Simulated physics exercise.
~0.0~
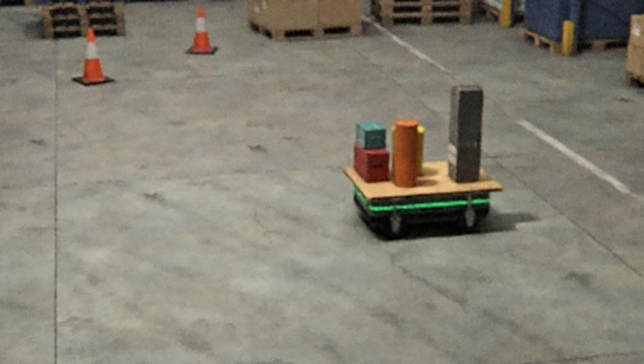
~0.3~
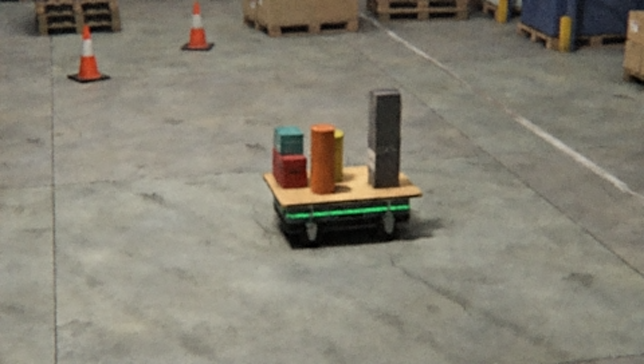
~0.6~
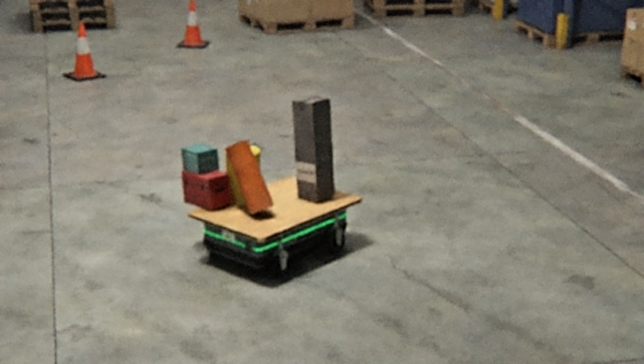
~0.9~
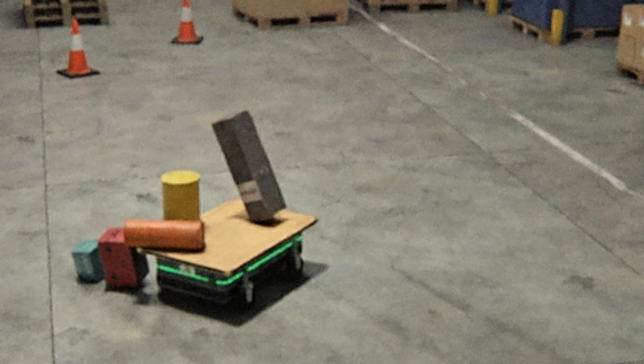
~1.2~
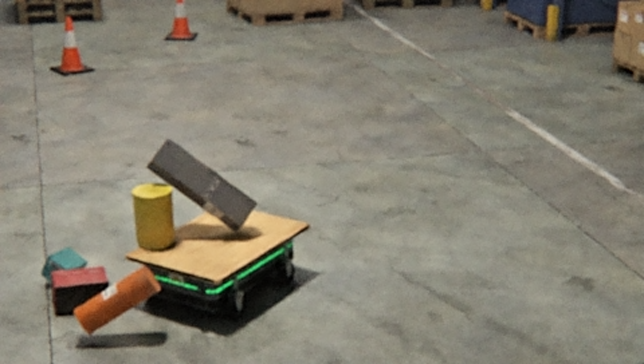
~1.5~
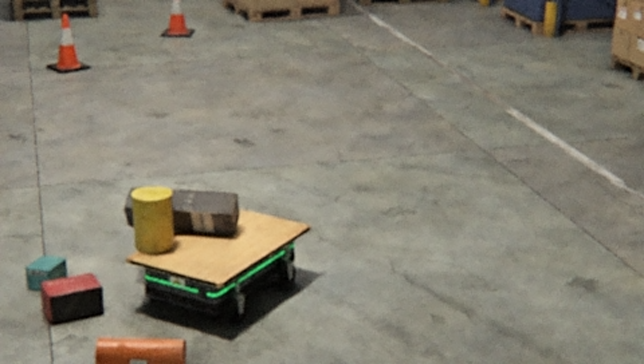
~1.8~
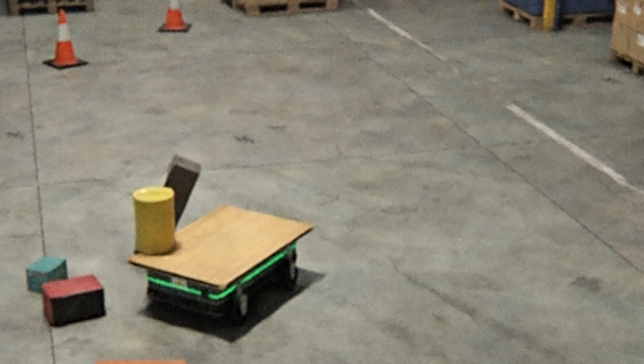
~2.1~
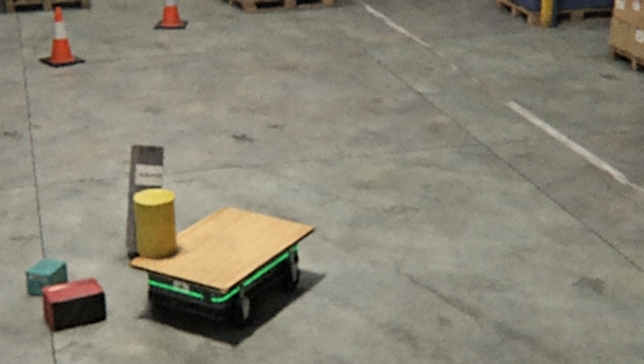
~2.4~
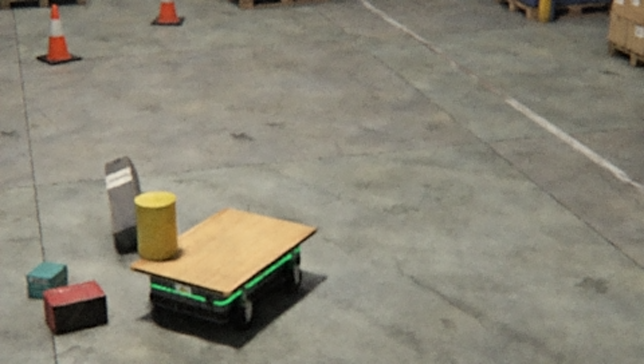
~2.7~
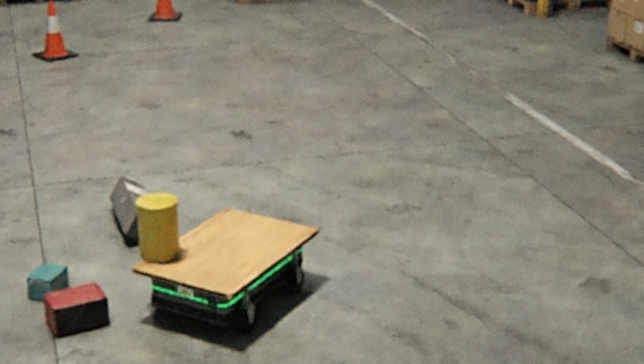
A flat cart turns and stops, spilling all its items except the yellow pail.
